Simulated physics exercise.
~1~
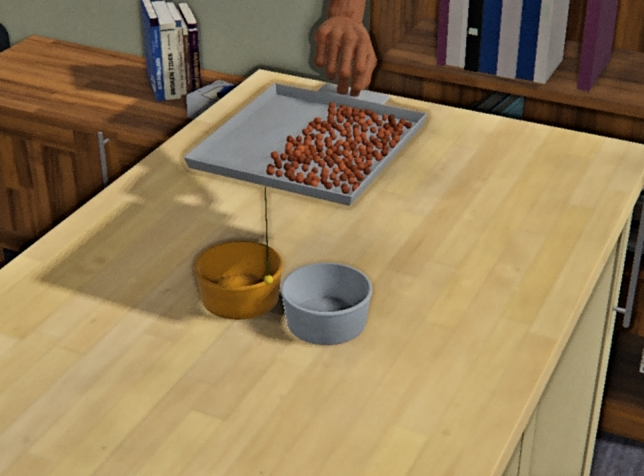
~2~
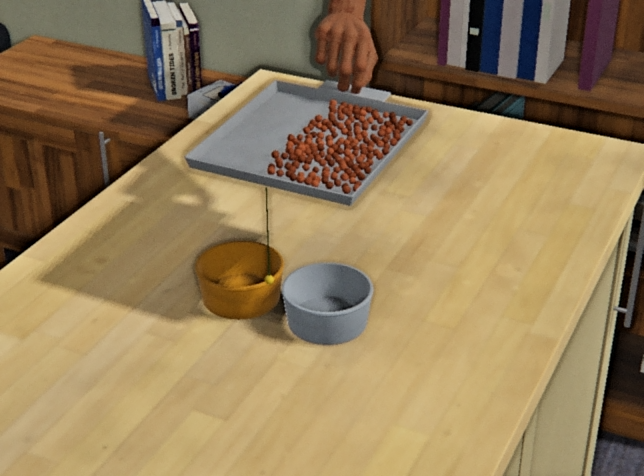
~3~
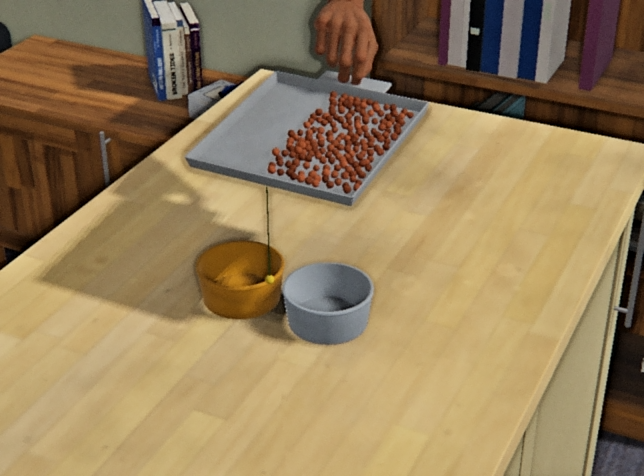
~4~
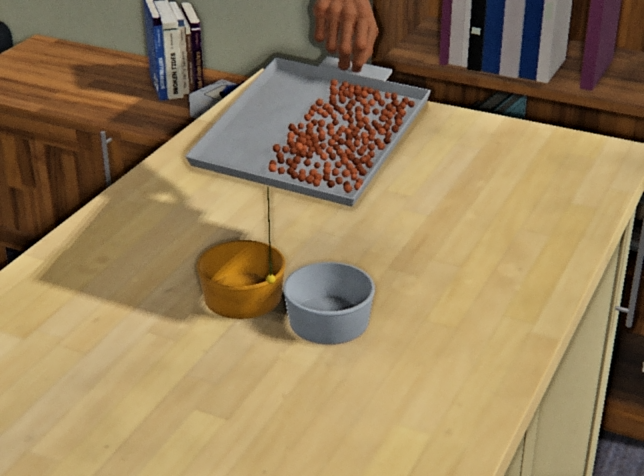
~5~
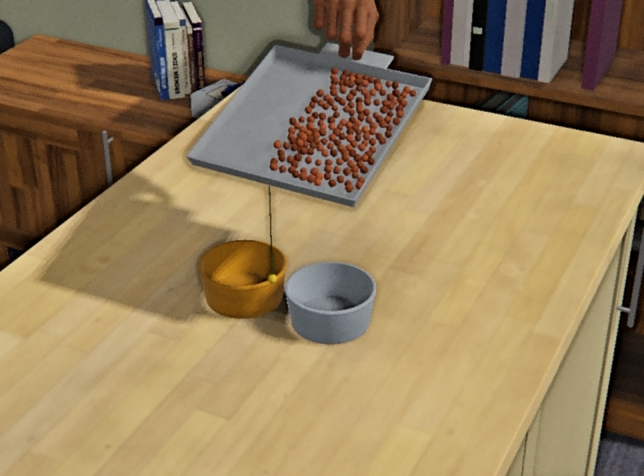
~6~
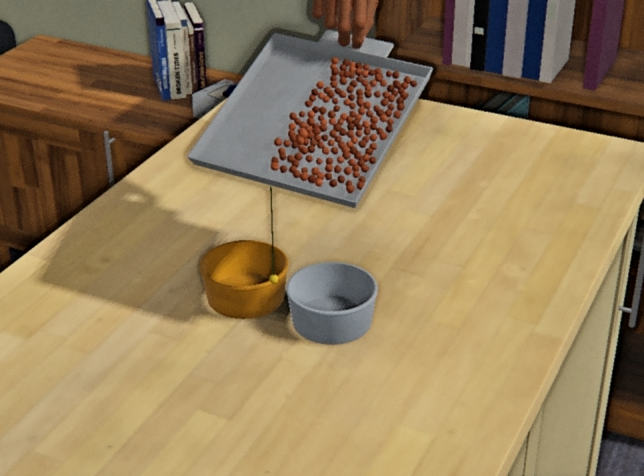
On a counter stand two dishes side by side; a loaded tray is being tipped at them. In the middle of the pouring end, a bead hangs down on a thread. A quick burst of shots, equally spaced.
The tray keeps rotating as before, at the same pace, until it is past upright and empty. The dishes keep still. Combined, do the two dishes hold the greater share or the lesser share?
The lesser share.
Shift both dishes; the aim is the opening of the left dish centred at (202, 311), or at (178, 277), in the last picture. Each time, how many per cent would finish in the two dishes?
Approximately 80 percent, followed by approximately 30 percent.
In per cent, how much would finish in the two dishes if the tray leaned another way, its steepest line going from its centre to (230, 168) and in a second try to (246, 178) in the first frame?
Shares, approx.: 30 %, then 10 %.
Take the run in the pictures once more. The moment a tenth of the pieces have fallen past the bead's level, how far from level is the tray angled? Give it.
At about 110°.
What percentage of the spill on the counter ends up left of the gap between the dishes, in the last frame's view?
My estimate is some 50 per cent.
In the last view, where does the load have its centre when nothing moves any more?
The centre comes to rest close to (289, 364).
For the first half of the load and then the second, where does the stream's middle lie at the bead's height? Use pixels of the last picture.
Starting near (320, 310), moving on to near (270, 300).
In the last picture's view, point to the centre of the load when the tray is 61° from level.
Near (313, 158).
Just after the last frame, tray tipped steeply; every one on the tray.
A moment on, tray tipped right over; almost all on the tray; just a few outside both; just a few in the air.
Further on, tray tipped past a quarter turn; just a few in the right dish; almost all outside both; just a few in the air.
When it is over, tray tipped past a quarter turn; just a few in the right dish; not one in the left dish; almost all outside both.
